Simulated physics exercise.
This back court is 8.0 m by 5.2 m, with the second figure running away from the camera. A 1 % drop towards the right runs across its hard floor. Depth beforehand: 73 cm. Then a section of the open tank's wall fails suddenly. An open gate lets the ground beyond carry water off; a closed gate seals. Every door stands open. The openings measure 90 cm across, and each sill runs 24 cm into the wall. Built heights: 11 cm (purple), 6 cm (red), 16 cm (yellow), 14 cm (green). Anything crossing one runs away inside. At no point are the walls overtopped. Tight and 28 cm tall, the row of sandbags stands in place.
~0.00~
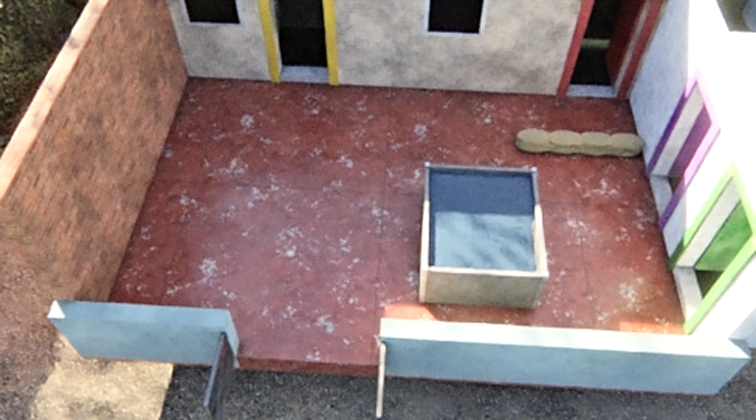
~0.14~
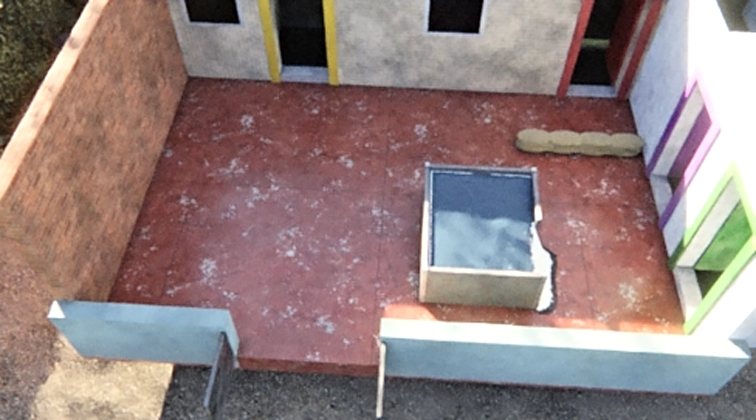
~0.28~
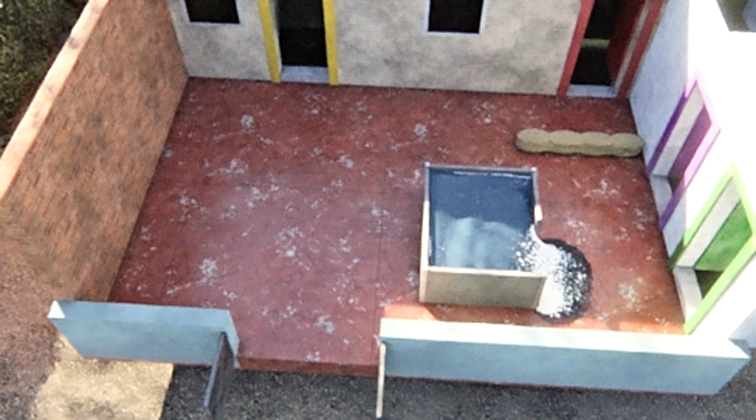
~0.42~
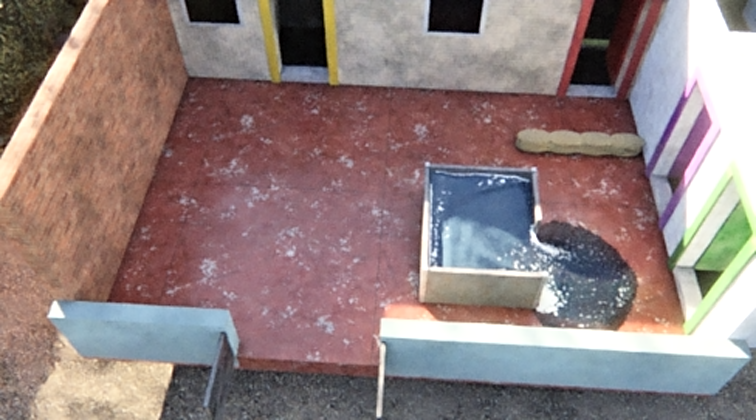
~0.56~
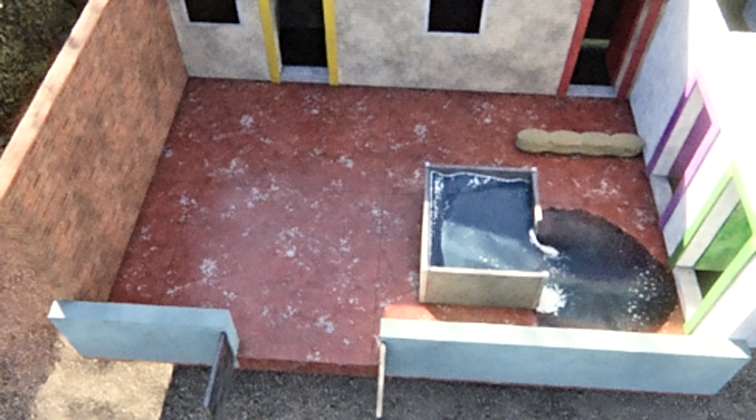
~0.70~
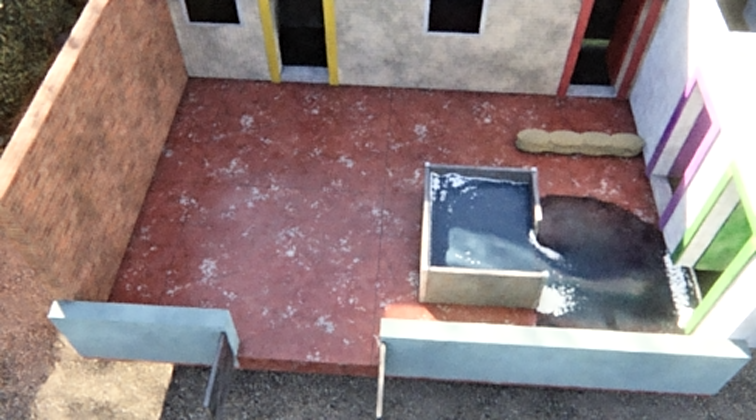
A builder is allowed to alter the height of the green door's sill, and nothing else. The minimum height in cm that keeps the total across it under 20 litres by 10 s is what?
It is close to 33 cm.
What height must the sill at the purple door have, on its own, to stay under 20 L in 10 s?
Purple: Roughly 11.5 cm.
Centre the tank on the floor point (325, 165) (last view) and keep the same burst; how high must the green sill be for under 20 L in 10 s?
Then roughly 15 cm.
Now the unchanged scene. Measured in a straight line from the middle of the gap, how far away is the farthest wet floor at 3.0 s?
Roughly 4.4 metres.
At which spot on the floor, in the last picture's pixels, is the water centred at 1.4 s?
Centre estimate: (529, 265) px, approximately.
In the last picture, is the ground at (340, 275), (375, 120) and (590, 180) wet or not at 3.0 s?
So the three spots come out spared, spared, swamped, in that order.
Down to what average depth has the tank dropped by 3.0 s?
About 26 centimetres on average.
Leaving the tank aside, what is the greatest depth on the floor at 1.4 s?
It gets to close to 48 centimetres there.
After 1.4 s water covers 15 % of the floor, deepest (48 cm) near (692, 368); 12 cm at the green door, 92 litres in over its 14 cm sill.
After 3.0 s water covers 20 % of the floor, deepest (26 cm) near (683, 331); 24 cm at the green door, 266 litres in over its 14 cm sill.
After 10.0 s water covers 90 % of the floor, deepest (10 cm) near (631, 163); 9 cm at the green door, 323 litres in over its 14 cm sill.
At the green door as built, the water arrived by 0.7 s and peaked near 35 cm at 1.8 s.
With a sill of 26.5 cm, 71 litres would have come in within the 10 s; with 36 cm, 8 litres. So under 20 litres takes about 33 cm.
